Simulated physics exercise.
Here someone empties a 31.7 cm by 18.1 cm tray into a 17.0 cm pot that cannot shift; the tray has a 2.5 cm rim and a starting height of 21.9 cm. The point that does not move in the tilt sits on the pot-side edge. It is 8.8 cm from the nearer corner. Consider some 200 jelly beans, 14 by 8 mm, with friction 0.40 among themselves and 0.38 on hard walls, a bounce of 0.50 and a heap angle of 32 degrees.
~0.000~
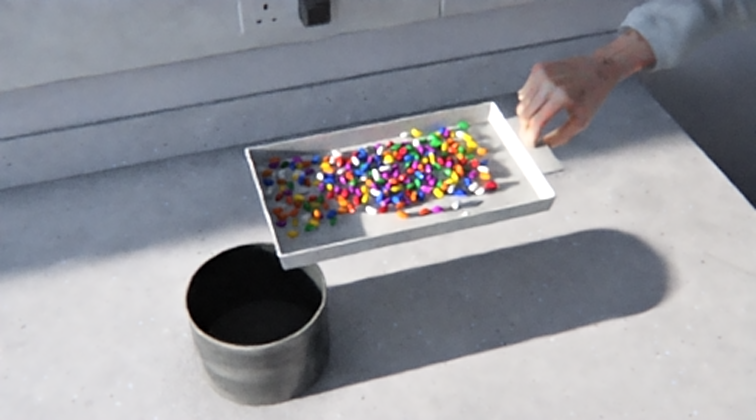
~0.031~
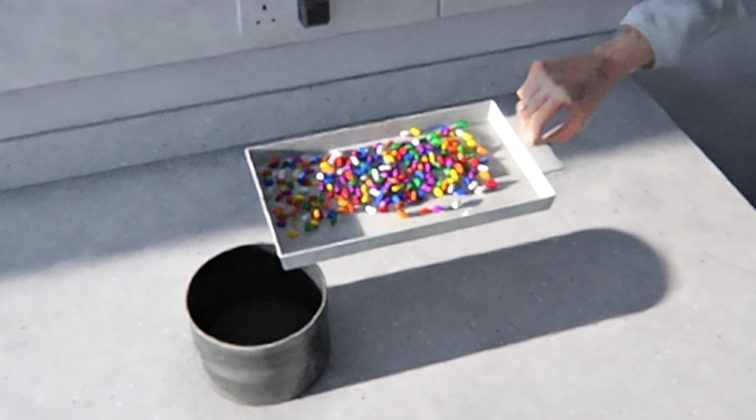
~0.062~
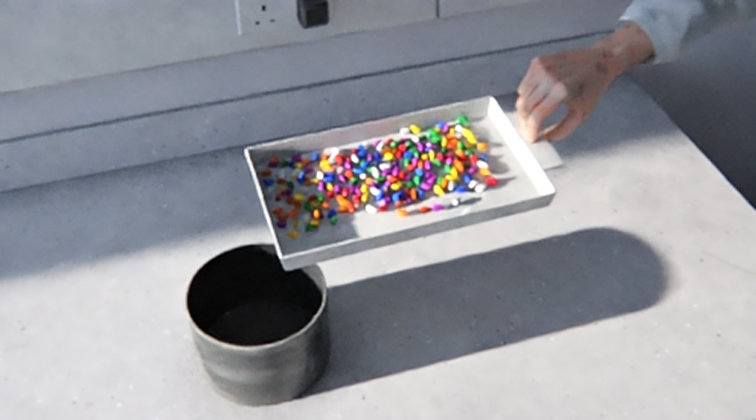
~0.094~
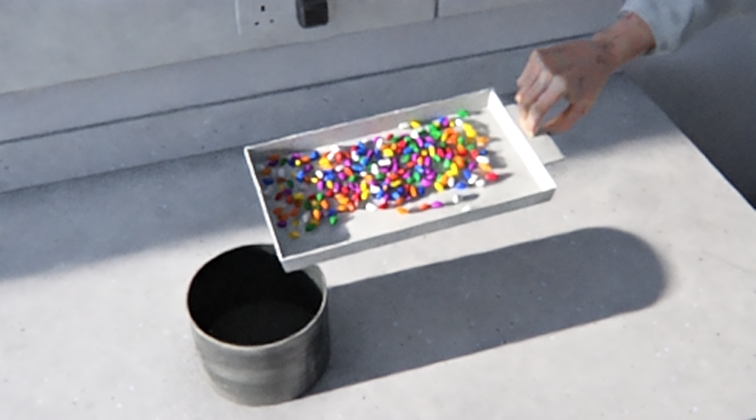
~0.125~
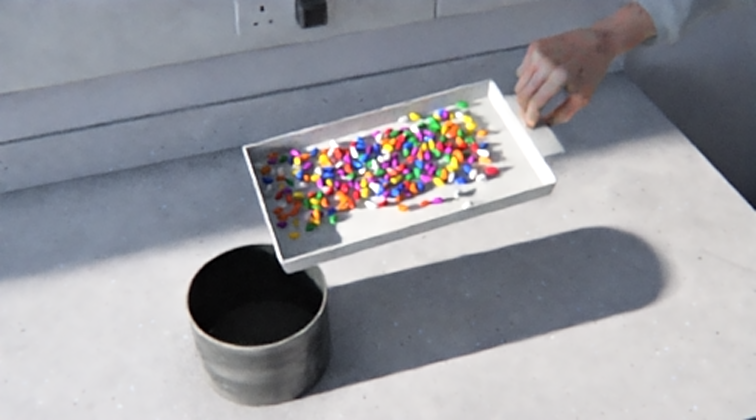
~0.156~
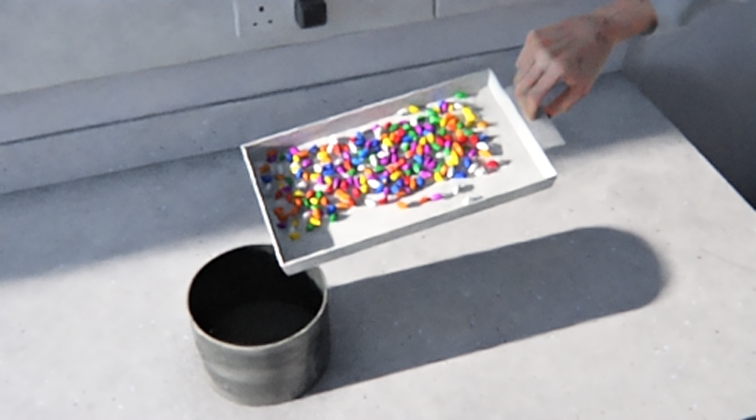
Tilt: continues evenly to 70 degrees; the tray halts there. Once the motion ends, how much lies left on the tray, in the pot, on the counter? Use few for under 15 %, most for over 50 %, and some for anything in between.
Tray: Some, pot: Some, counter: Some.
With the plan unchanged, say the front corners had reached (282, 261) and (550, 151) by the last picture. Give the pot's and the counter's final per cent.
Final per cent - pot 35, counter 30.
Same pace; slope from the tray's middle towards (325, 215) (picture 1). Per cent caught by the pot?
I'd estimate about 35 %.
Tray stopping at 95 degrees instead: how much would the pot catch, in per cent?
Then about 65 per cent.
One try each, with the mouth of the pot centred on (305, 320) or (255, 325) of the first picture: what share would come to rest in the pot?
Estimates: 65 in a hundred and 65 in a hundred.
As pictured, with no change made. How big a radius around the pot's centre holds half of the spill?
That comes to near 18 cm.
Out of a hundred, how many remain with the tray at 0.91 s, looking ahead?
45%, roughly.
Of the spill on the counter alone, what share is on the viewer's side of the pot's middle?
Share: Some 100 %.
After 0.43 s, tilt 40 degrees; the tray holds 100 %, the pot 0 %.
After 0.61 s, tilt 60 degrees; the tray holds 100 %, the pot 0 %.
After 0.91 s, tilt 70 degrees; the tray holds 45 %, the pot 20 %.
By 2.8 s all is still; tray 35 %, pot 30 %, counter 35 %.
